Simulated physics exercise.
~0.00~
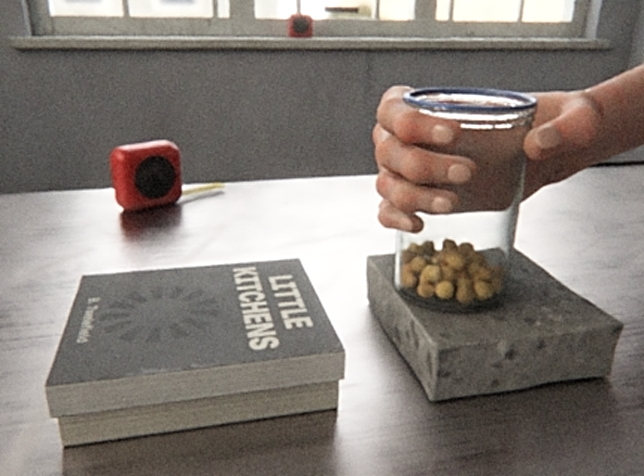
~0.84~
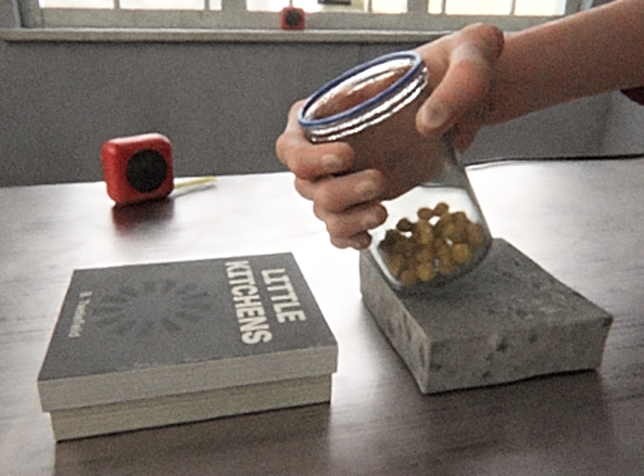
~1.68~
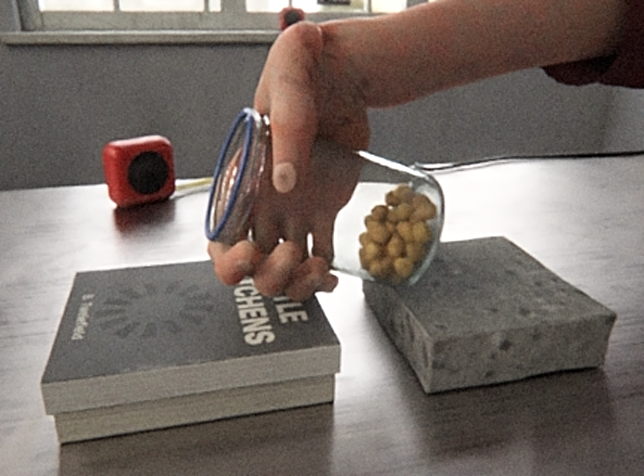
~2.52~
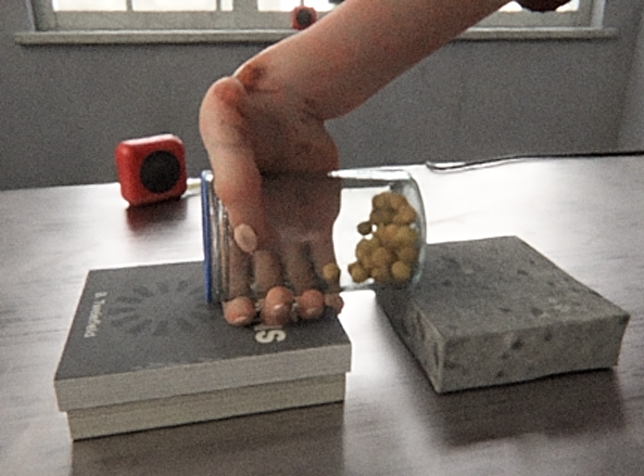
A hand lifted a clear glass jar of small, round yellowish things off a gray block, tipped it to the left onto its side, and held it lying across the edge of the stacked books, with everything still inside.
